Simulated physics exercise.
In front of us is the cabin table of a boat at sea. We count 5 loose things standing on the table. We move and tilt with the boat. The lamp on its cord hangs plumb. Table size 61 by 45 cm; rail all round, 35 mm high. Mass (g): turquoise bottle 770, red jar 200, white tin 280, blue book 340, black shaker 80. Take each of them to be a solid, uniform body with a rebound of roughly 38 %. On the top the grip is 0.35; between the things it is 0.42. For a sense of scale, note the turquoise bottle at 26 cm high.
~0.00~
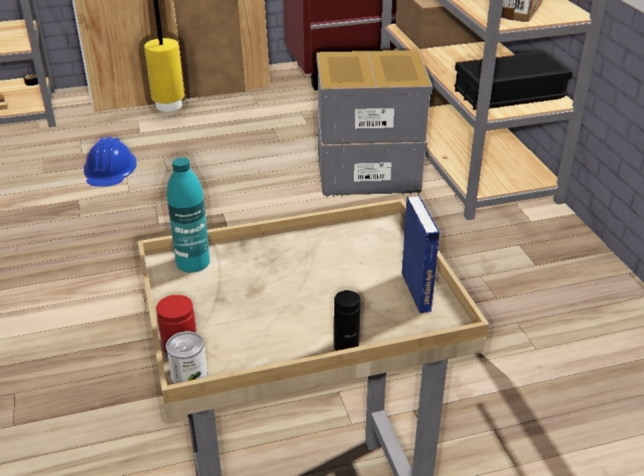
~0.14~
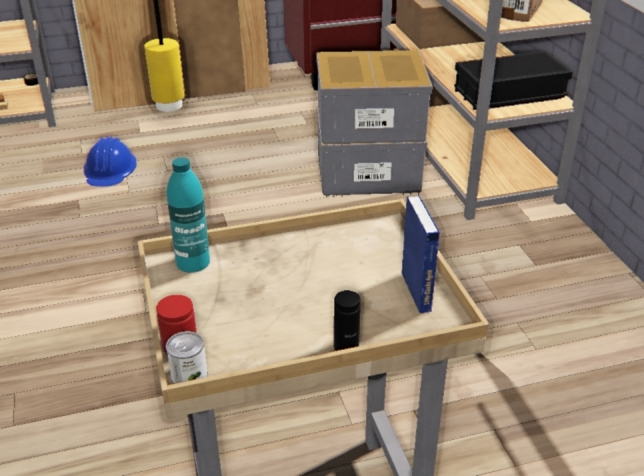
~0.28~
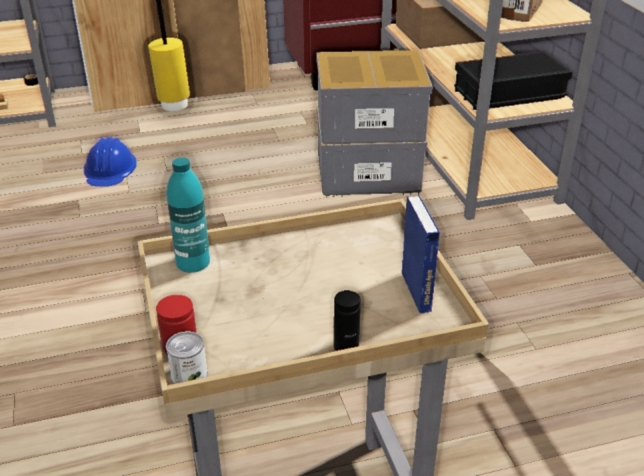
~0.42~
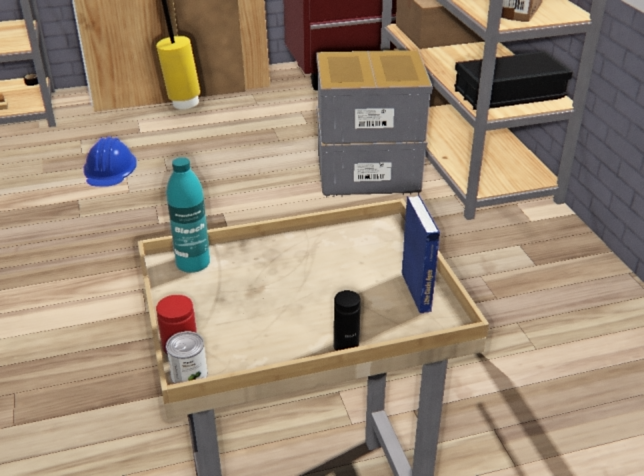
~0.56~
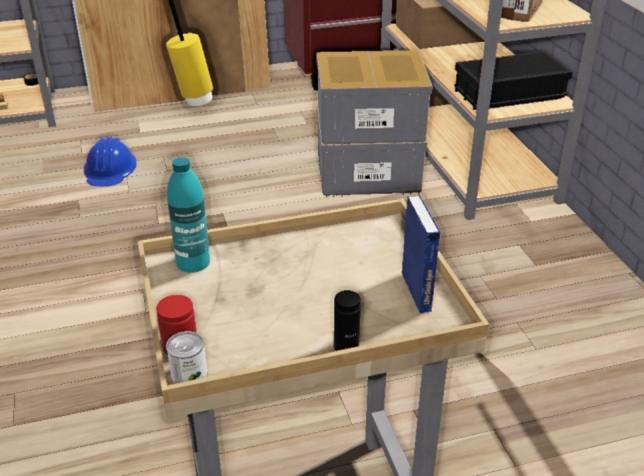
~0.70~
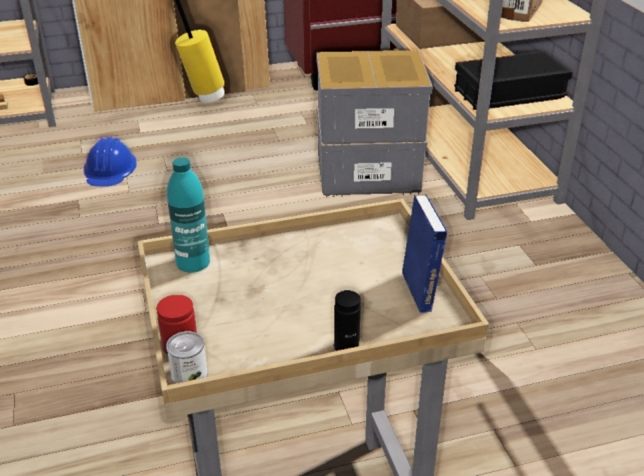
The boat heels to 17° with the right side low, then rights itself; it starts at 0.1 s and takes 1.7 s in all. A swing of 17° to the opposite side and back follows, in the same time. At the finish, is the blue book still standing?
No.
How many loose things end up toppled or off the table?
Altogether, 1.
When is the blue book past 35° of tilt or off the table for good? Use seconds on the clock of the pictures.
Roughly at the 0.9 s mark.
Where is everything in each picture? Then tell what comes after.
The first picture shows boat level; blue book (419, 254); turquoise bottle (187, 214).
The second picture shows boat level; white tin (187, 359); black shaker (347, 323).
The third picture shows boat heeled 2°, right side down; turquoise bottle (187, 214); red jar (177, 326).
The fourth picture shows boat heeled 5°, right side down; white tin (187, 359); black shaker (347, 323).
The fifth picture shows boat heeled 10°, right side down; turquoise bottle (187, 214); red jar (177, 326).
The sixth picture shows boat heeled 14°, right side down; blue book (423, 254) tipped 4° against what carries it; white tin (187, 359).
Around 1.10 s, boat heeled 16°, right side down; blue book now off the table.
Around 1.50 s, boat heeled 5°, right side down.
Around 1.80 s, boat level.
Around 2.20 s, boat heeled 8°, left side down.
Finally (4.0 s), off the table and tipped over, blue book; the other 4 still in place (within 5 cm).
